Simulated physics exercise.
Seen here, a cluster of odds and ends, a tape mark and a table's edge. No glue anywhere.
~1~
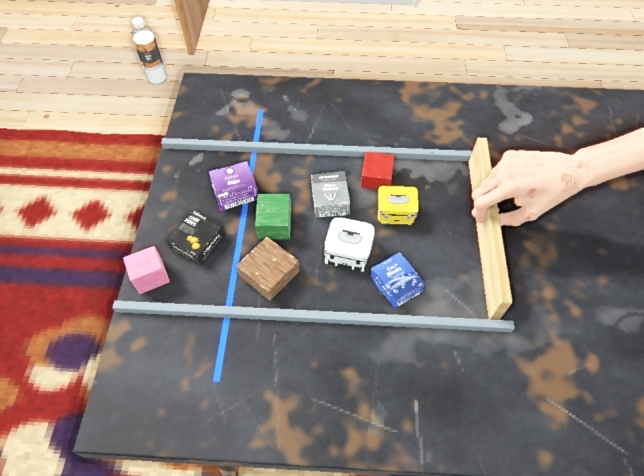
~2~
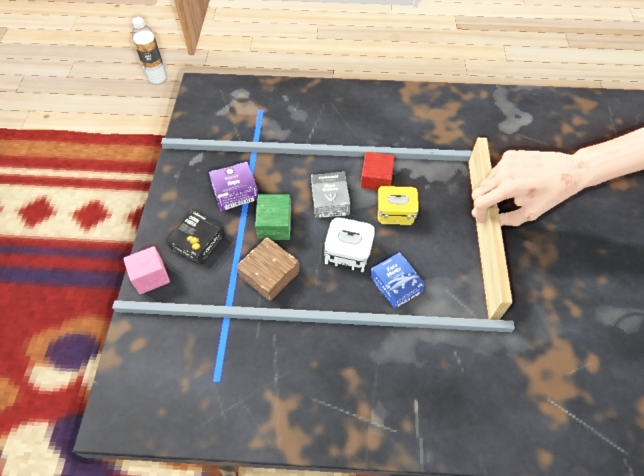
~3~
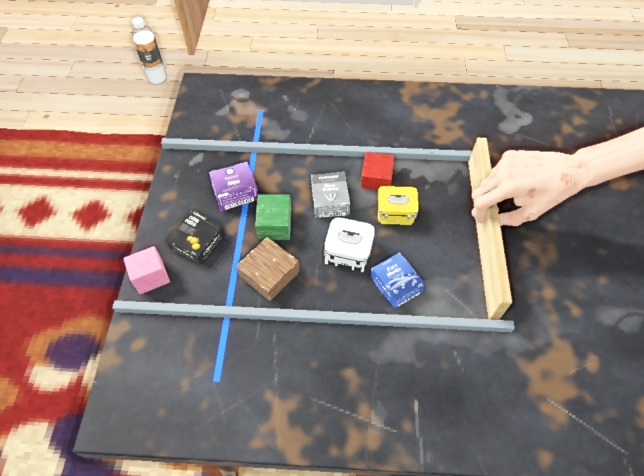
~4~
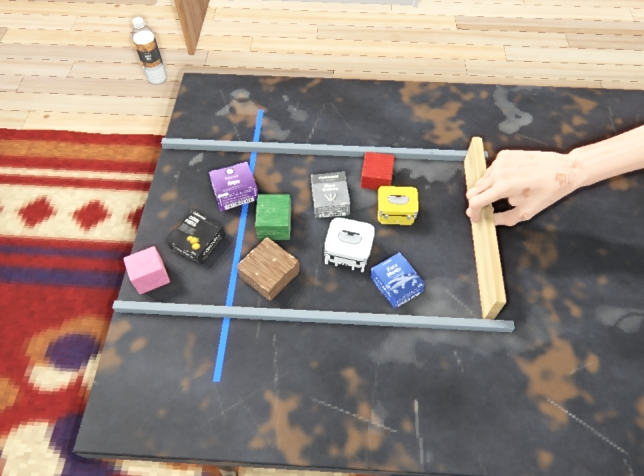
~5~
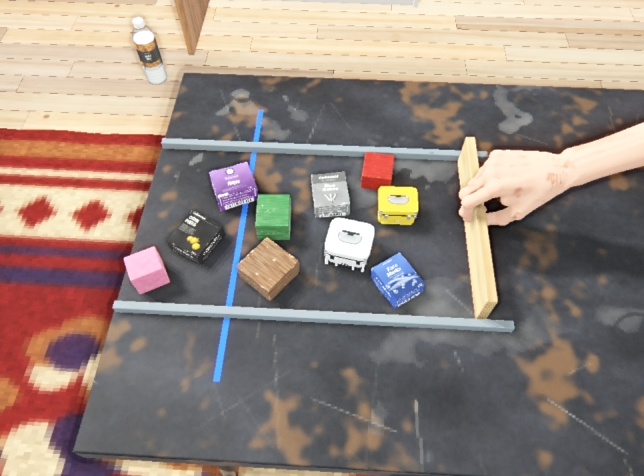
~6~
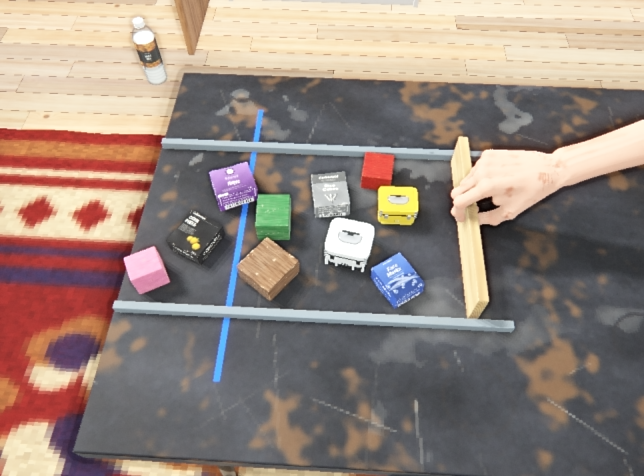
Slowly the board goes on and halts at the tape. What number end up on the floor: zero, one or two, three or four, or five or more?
The number that fall off is zero.
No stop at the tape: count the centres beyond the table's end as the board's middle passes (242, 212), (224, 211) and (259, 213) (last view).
In that order 0, 2 and 0.
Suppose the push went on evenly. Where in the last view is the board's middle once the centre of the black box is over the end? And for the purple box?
Near (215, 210) and (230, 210).
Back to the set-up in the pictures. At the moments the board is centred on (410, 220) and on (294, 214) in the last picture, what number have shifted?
2 and 8.
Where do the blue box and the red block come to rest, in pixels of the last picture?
Near (214, 280) and (236, 167).
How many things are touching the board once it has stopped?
That makes 4.
A little later, none off yet; pink block at rest near (147, 270); black box at rest near (197, 238); purple box at rest near (234, 186).
When it is over, the number that fall off is zero.
